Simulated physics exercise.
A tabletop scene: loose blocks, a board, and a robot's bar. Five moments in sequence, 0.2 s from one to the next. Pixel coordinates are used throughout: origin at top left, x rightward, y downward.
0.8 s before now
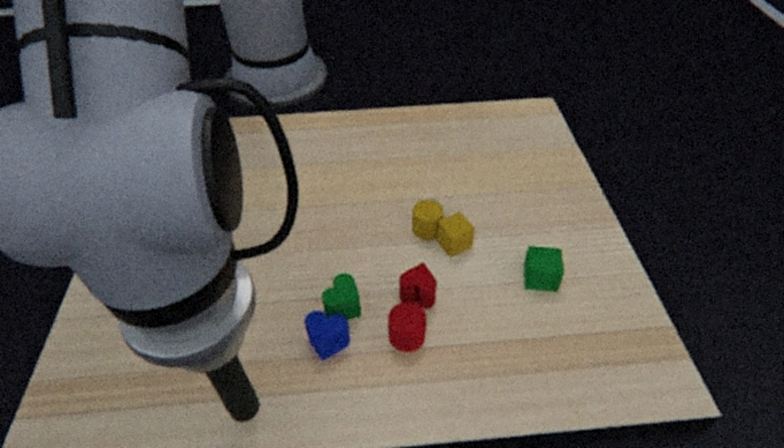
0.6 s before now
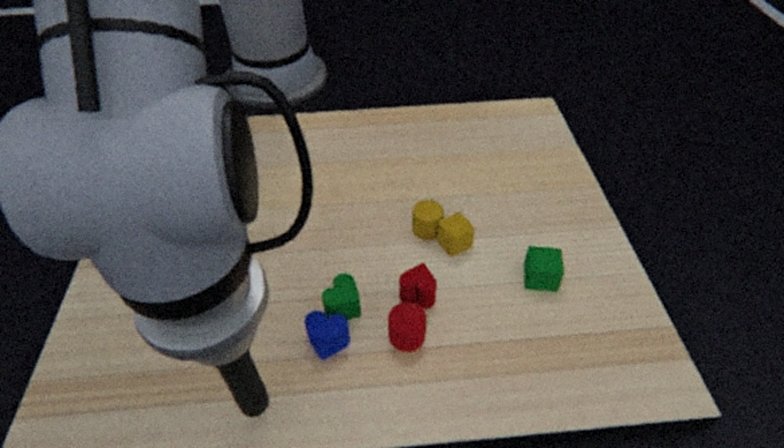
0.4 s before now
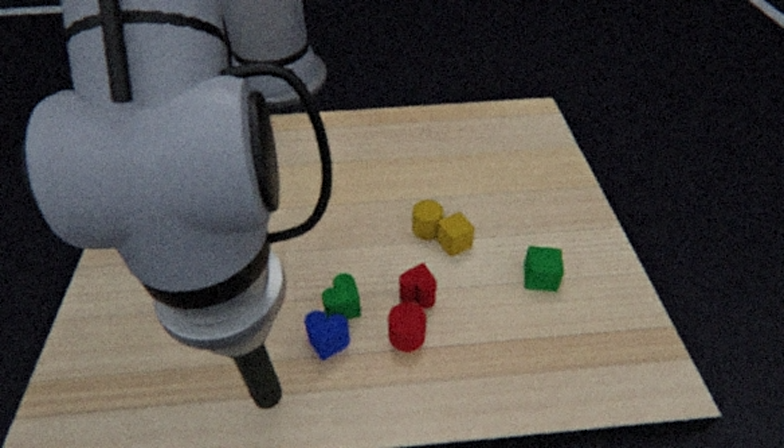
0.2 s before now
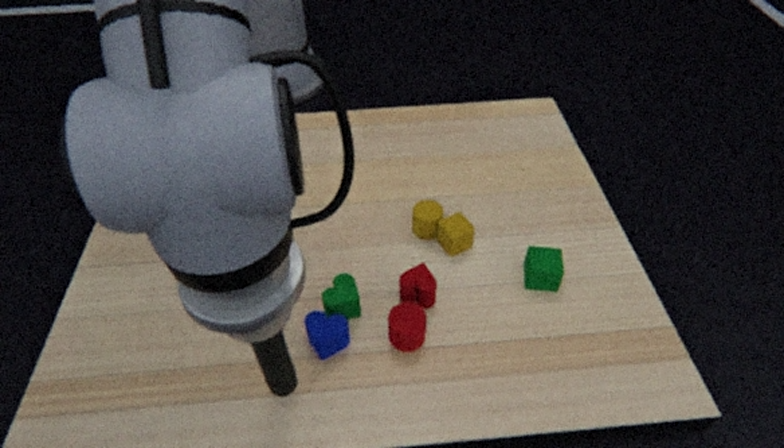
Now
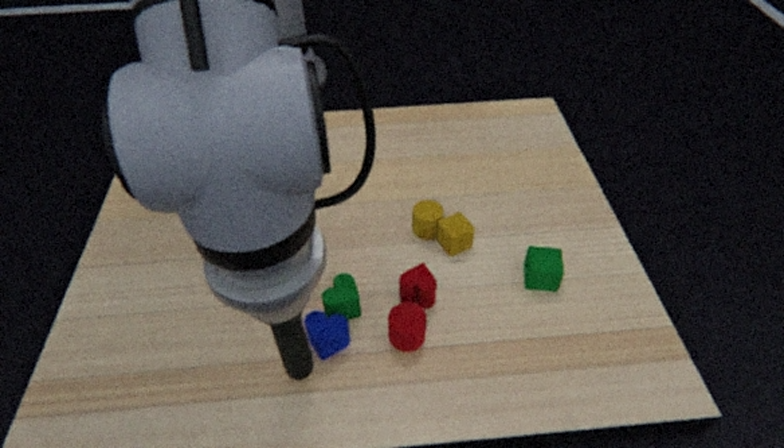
A grey robot arm with a dark bar at its tip begins at the lower left of a wooden board, left of and below a blue heart-shaped block. It moves steadily right and slightly upward, closing the gap until the bar is beside the blue block, while all the coloured blocks stay still.
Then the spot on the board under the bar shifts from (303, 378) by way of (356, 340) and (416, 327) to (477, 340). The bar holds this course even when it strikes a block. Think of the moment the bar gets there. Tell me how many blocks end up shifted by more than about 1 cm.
Three or more move.
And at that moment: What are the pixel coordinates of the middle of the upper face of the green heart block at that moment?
For the centre of its top, I'd go with (341, 269).
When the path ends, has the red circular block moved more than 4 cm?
I expect so.
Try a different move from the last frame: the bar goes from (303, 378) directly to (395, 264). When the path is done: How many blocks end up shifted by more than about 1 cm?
The count will be 2.
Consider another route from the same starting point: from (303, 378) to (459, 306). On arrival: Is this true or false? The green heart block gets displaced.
True - the claim holds.
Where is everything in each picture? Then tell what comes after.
Bar's lower end at (245, 409); blue heart block at (325, 325); green heart block at (341, 290); red circular block at (407, 318); red heart block at (419, 277), in the first frame.
Bar at (255, 404); blocks still, in the second frame.
Bar at (268, 396); blocks still, in the third frame.
Bar at (284, 384); blocks still, in the fourth frame.
Bar at (300, 369); blue heart block at (325, 325); green heart block at (341, 290); red circular block at (407, 318); red heart block at (419, 277), in the fifth frame.
On the path given first. One third of the way, bar at (356, 330); blue heart block at (348, 299), turned 70° anticlockwise; green heart block at (341, 270).
Two thirds of the way, bar at (417, 318); blue heart block at (353, 296), turned 85° anticlockwise; green heart block at (341, 269); red circular block at (448, 321).
At the end, bar at (479, 330); blue heart block at (353, 296), turned 85° anticlockwise; green heart block at (341, 269); red circular block at (507, 344); red heart block still.
